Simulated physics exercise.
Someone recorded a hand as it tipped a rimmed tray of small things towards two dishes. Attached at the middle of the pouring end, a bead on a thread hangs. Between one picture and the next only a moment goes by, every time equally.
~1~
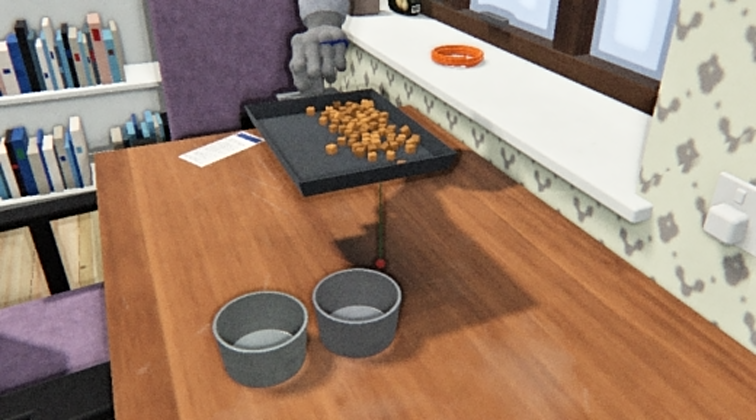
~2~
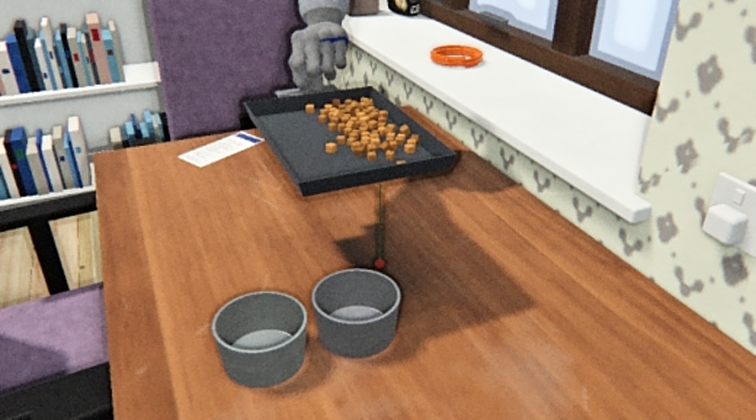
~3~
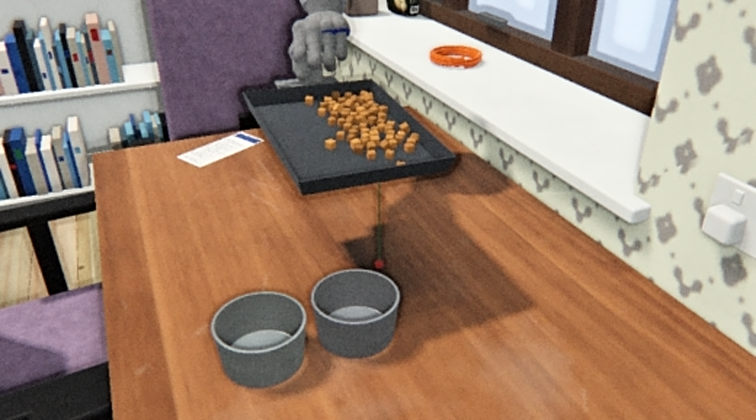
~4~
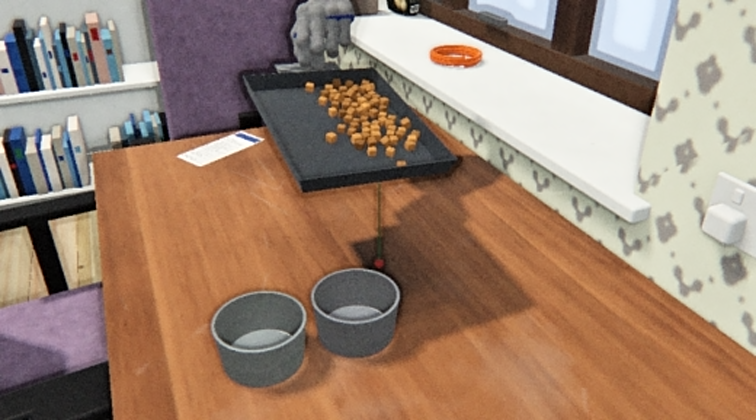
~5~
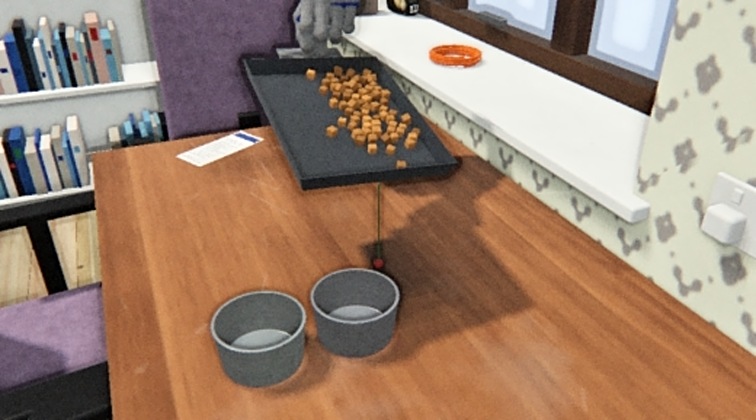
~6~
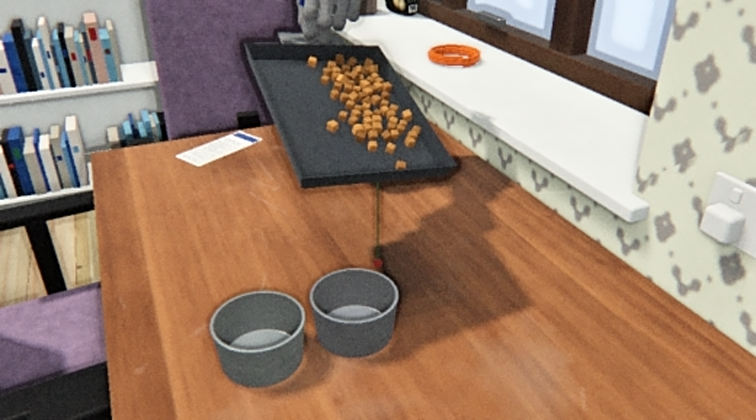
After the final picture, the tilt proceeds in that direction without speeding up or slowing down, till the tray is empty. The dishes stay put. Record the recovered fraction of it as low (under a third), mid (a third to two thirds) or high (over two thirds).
Recovered fraction: Low.
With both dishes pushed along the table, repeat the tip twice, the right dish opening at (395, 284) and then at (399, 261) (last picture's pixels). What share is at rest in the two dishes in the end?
I'd say about 30 percent, followed by about 20 percent.
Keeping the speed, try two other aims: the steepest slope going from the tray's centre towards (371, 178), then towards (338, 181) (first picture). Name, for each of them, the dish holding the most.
The first tilt favours the right-side dish and the second favours the right-side dish.
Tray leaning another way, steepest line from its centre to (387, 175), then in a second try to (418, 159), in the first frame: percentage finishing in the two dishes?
Around 10 per cent first, around 0 per cent next.
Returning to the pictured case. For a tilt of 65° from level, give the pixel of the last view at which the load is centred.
The load is centred near (419, 147).
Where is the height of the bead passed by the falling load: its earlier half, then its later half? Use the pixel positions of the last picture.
Around (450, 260) first; around (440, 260) second.
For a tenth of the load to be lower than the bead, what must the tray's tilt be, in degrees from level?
Close to 80 degrees, I reckon.
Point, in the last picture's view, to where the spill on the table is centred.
I'd mark it at about (472, 310).
Shortly afterwards, tray tipped steeply; all but a few on the tray; only a few in the air.
Next, tray tipped past a quarter turn; near two thirds on the tray; a little outside both; near a quarter in the air.
Some moments later, tray tipped past a quarter turn; the whole lot outside both.
In the end, tray tipped past a quarter turn; none at all in the left dish; none at all in the right dish; the whole lot outside both.
